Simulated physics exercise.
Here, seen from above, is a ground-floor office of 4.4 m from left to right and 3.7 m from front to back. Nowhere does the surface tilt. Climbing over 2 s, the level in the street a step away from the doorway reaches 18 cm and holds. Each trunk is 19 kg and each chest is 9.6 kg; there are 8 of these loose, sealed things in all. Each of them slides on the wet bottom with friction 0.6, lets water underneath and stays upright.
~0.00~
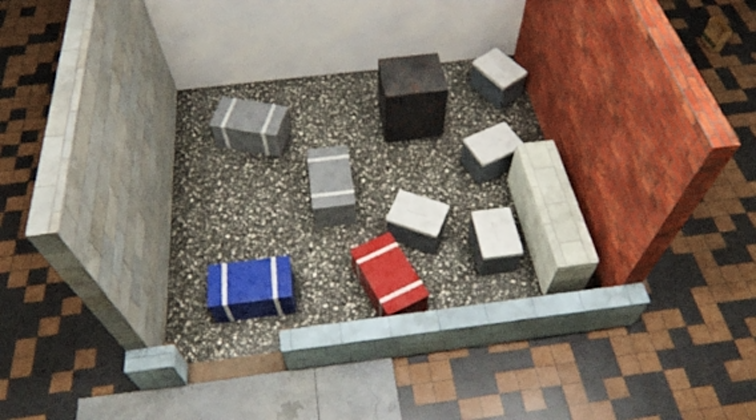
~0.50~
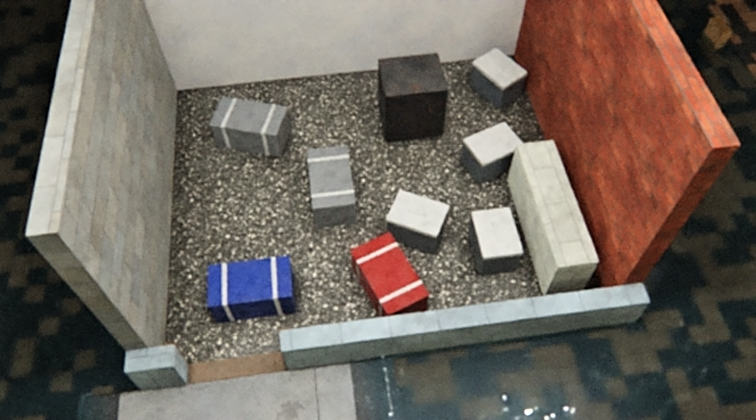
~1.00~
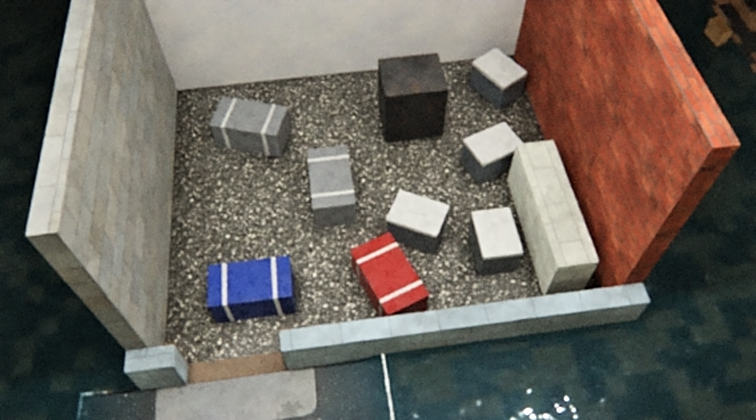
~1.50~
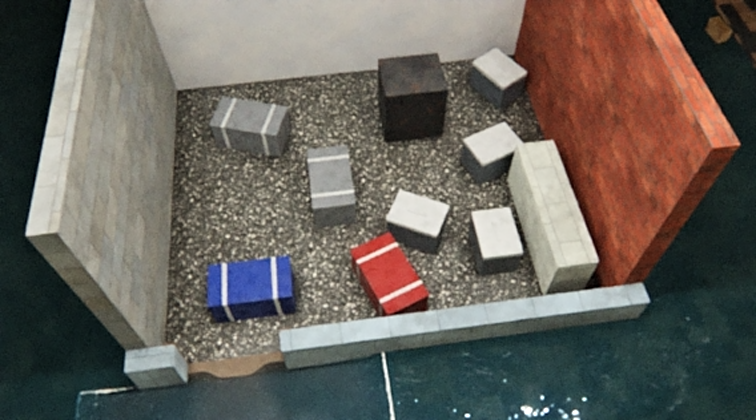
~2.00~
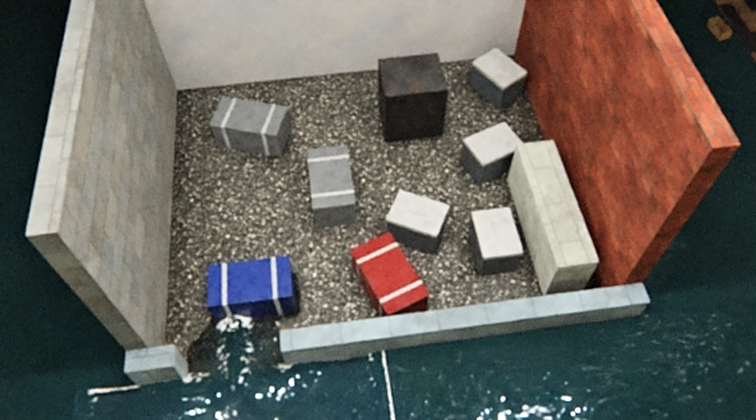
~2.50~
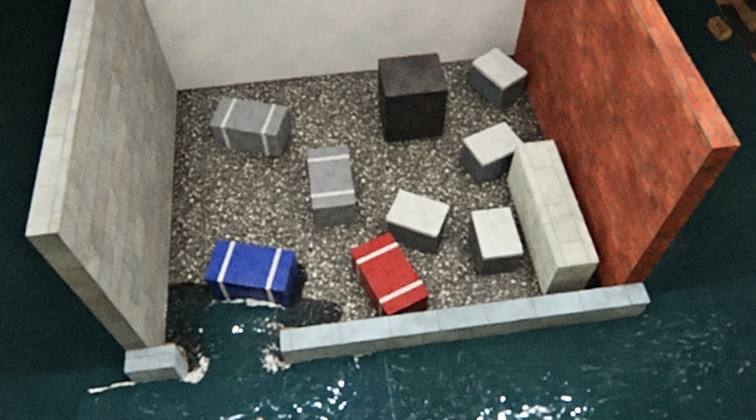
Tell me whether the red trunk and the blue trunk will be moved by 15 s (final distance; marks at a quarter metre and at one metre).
Judging by where they end up, the red trunk drifts a modest distance while the blue trunk ends well away.
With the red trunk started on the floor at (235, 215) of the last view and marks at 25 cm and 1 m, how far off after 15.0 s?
I'd say it goes a long distance.
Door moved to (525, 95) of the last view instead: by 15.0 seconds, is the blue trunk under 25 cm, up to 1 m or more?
The blue trunk goes a bit.
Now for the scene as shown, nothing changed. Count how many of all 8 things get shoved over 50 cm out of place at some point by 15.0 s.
That makes 8.
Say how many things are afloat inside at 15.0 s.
At that time the total is 8.
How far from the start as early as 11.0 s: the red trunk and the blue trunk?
Close to 0 cm for the first and 250 cm for the second.
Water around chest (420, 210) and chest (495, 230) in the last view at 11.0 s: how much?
Depths: Near 4 cm, then near 2 cm.
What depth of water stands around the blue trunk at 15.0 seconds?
Depth approx. 10 cm.
After 3.5 s the red trunk is near (389, 272), 0.0 m from its start, aground; the blue trunk is near (268, 192), 1.1 m from its start, aground; 0 afloat.
After 6.8 s the red trunk is near (389, 272), 0.0 m from its start, aground; the blue trunk is near (293, 116), 2.1 m from its start, aground; 1 afloat.
After 11.0 s the red trunk is near (389, 272), 0.0 m from its start, aground; the blue trunk is near (345, 86), 2.7 m from its start, afloat; 5 afloat.
After 15.0 s the red trunk is near (318, 262), 0.7 m from its start, afloat; the blue trunk is near (349, 69), 3.0 m from its start, afloat; 8 afloat.
